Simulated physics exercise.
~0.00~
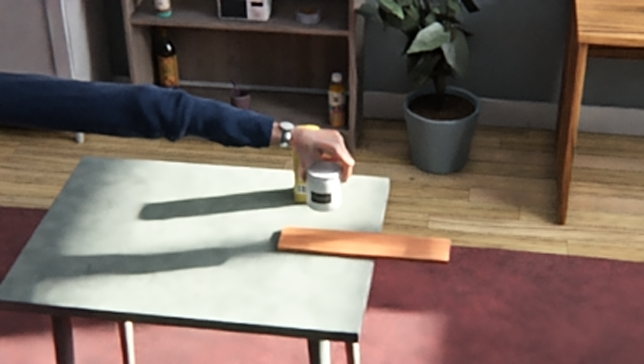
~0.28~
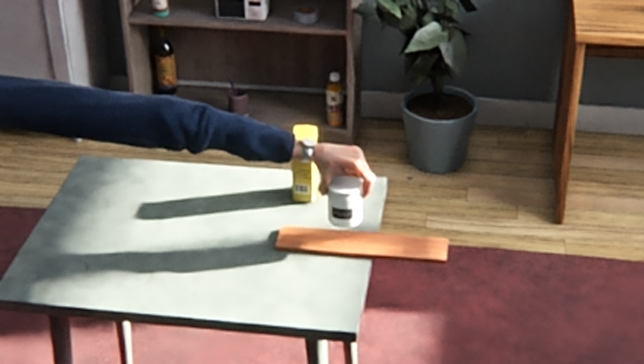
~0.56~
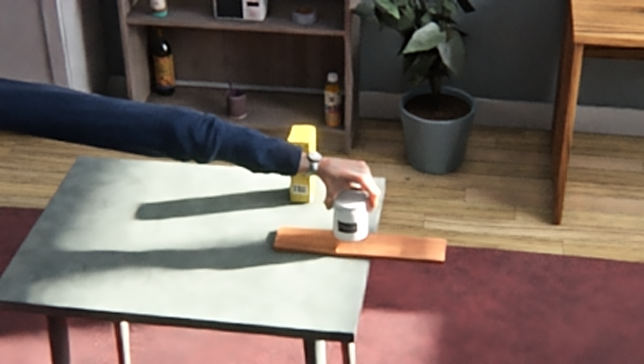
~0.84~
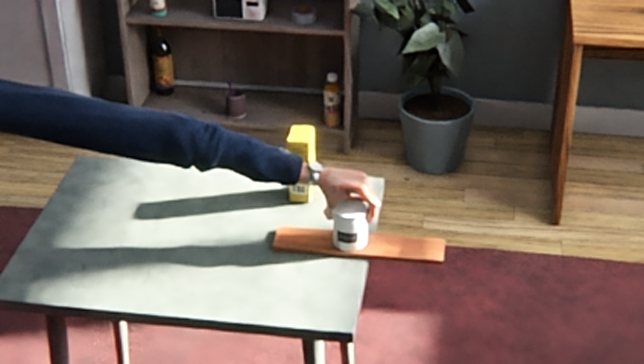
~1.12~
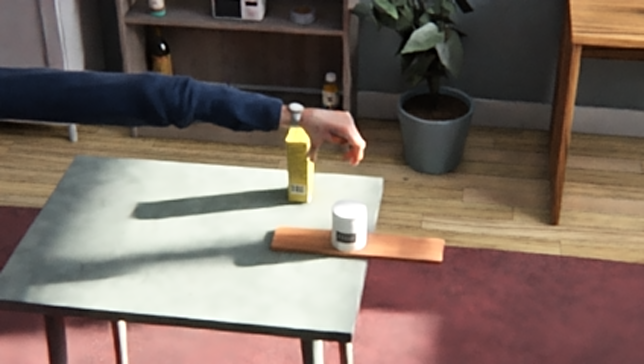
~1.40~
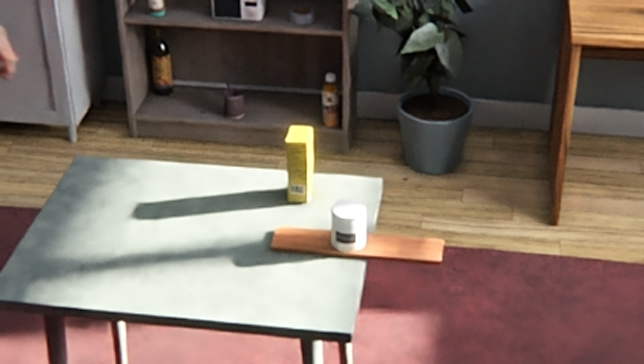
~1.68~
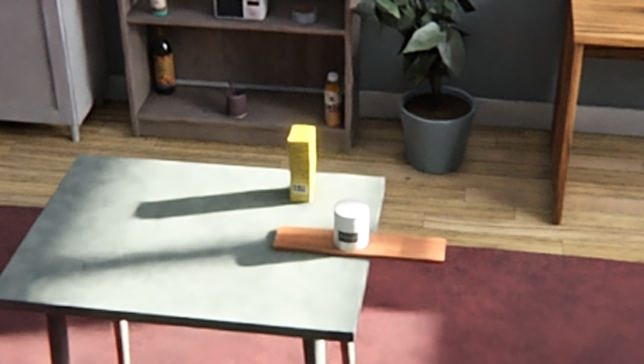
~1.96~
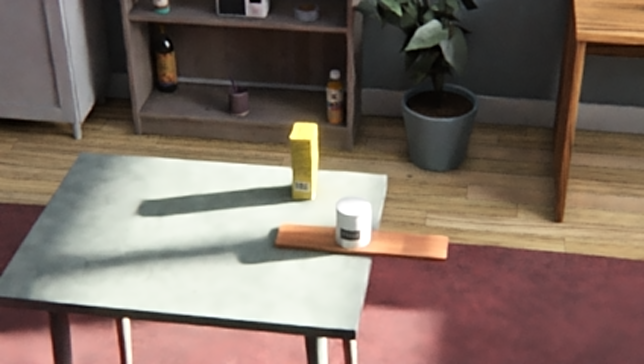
A hand sets a white jar on the overhanging orange plank, withdraws, and everything stays balanced.
